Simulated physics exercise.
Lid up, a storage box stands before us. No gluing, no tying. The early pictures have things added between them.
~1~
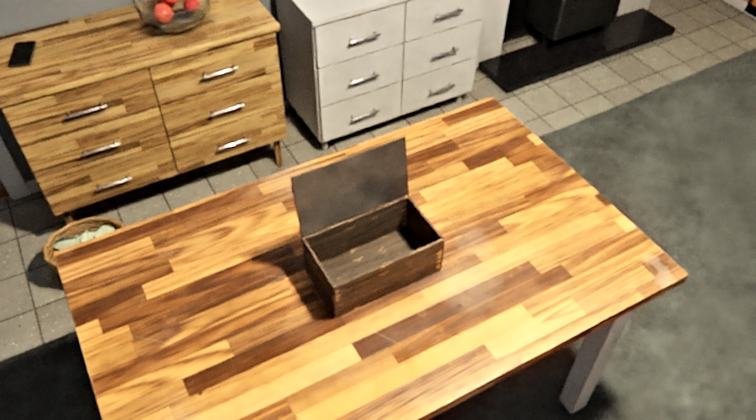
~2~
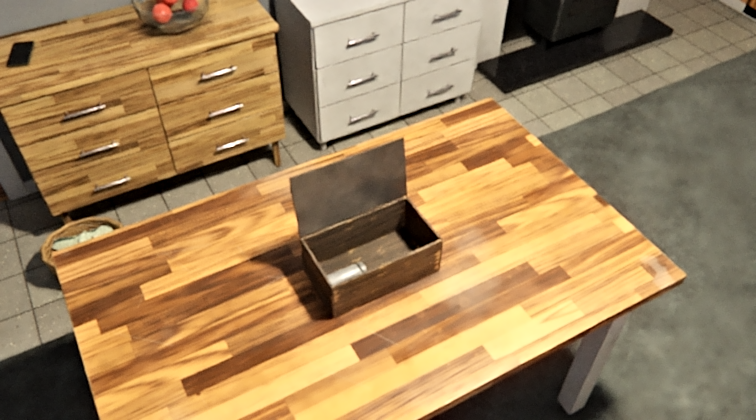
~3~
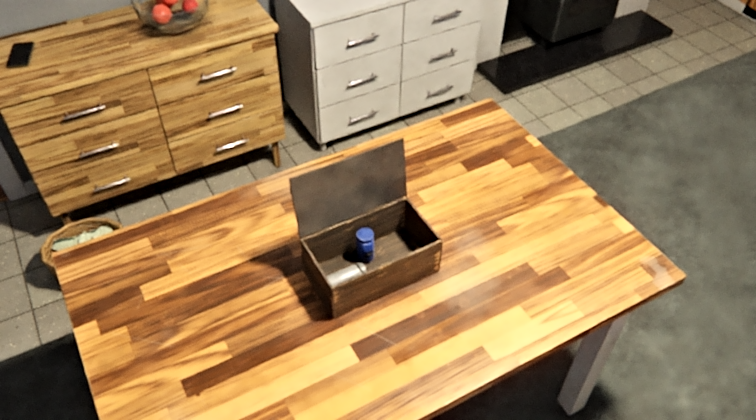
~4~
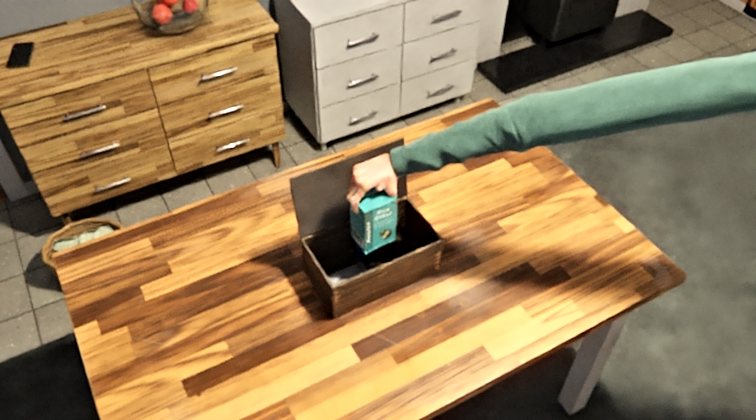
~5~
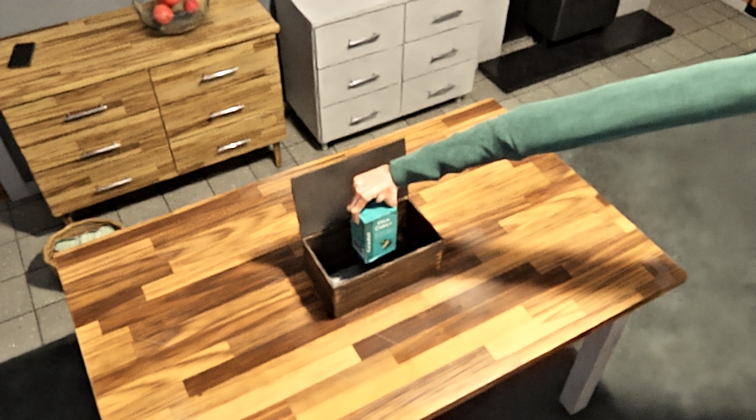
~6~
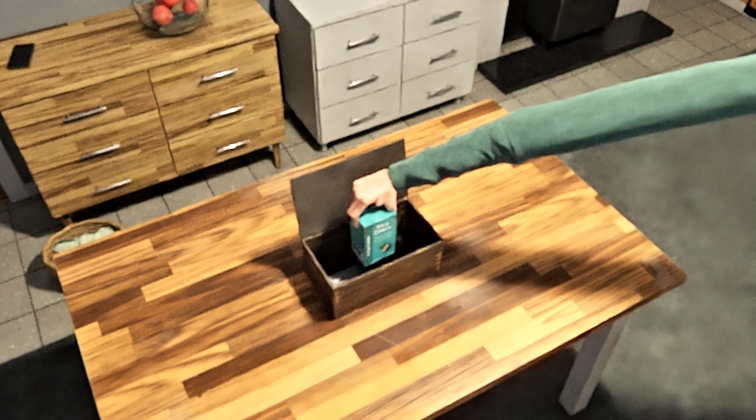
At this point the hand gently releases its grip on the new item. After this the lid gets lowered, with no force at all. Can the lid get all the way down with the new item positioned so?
Yes, the lid gets all the way down.
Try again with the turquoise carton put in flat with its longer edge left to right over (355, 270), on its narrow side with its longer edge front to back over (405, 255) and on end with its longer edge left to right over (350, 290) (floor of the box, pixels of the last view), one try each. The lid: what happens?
Case one lid shut, case two lid shut, case three lid open.
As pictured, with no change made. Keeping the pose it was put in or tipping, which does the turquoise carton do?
By the end the turquoise carton has leaned over.
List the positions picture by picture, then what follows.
The last thing is not in view yet, in the first frame.
The last thing is not in view yet, in the second frame.
The last thing is not in view yet; blue shaker (365, 246), in the third frame.
Coming down; turquoise carton (374, 218), in the fourth frame.
Coming down; turquoise carton (374, 228), in the fifth frame.
In place under the hand; turquoise carton (373, 232), in the sixth frame.
Then, 0.40 s past the last view, turquoise carton on its side near (399, 256).
Then, 1.60 s past the last view, lid 55° above the rim; turquoise carton on its side near (401, 254); grey shaker displaced about its own width.
Then, 2.20 s past the last view, lid shut; turquoise carton on its side near (401, 254); grey shaker displaced about its own width.
Finally, lid shut; down or leaning hard in the box, turquoise carton; moved from the start, grey shaker; blue shaker still in place. Final places as the last picture's camera would see them, turquoise carton near (401, 254).
